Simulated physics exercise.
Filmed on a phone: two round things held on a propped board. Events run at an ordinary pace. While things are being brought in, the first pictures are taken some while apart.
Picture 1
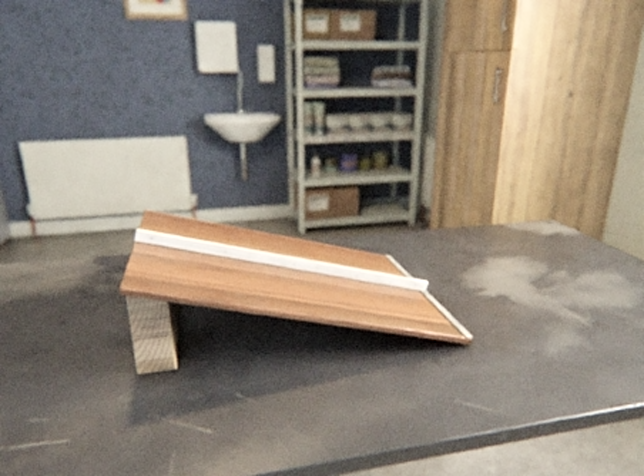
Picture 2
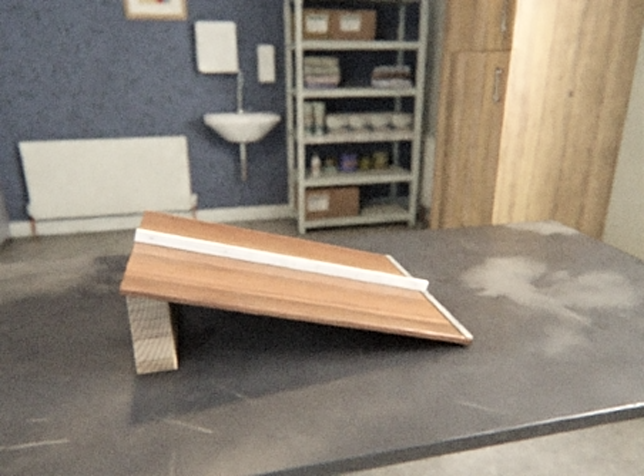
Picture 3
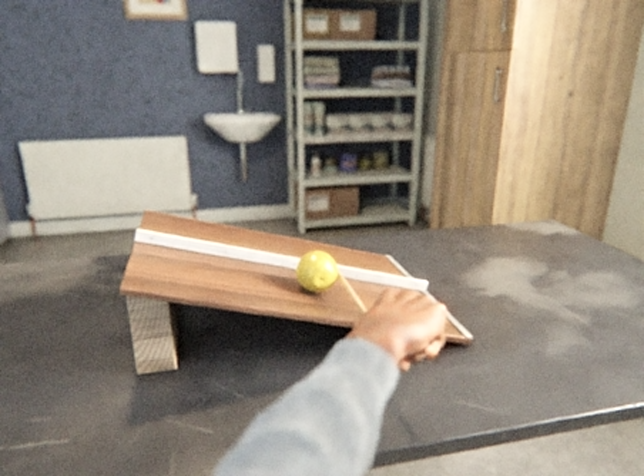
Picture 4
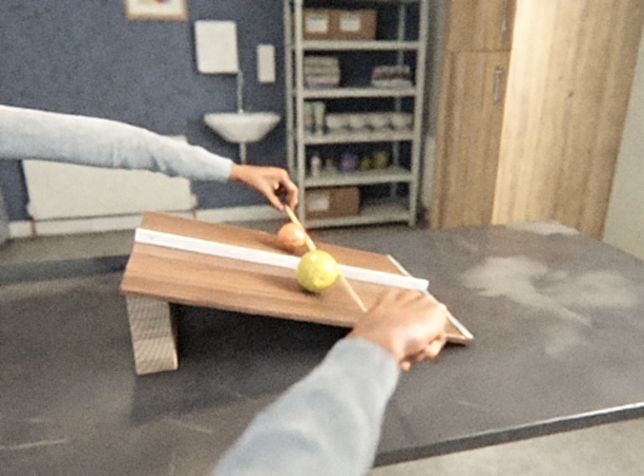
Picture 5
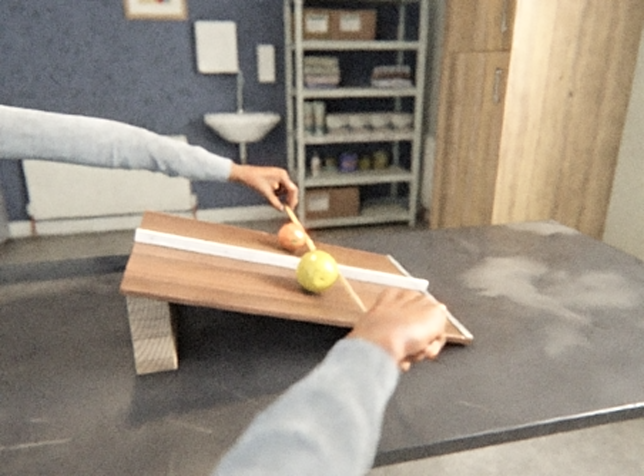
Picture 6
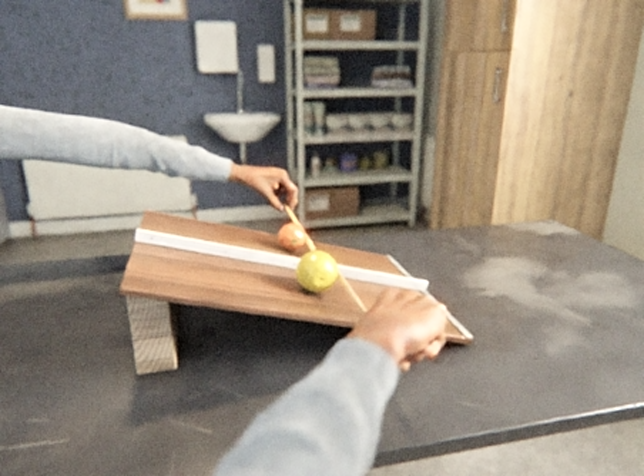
In this clip, a hand with a stick holds a yellow apple on an empty sloping board propped on a block, then another hand holds an orange tomato behind it with a stick, and everything stays still.
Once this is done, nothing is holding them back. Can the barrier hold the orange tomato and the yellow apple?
Orange tomato: Gone. Yellow apple: Gone.
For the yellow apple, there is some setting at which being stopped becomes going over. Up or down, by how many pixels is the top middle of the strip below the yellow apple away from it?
Roughly 8 pixels up.
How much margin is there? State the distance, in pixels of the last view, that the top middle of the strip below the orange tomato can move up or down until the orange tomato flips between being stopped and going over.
Some 8 pixels, up.
Then, 0.78 s later than the last frame, orange tomato off the board near (475, 260); yellow apple off the board near (531, 294).
When it is over, the orange tomato rolls off the board; the yellow apple rolls off the board.
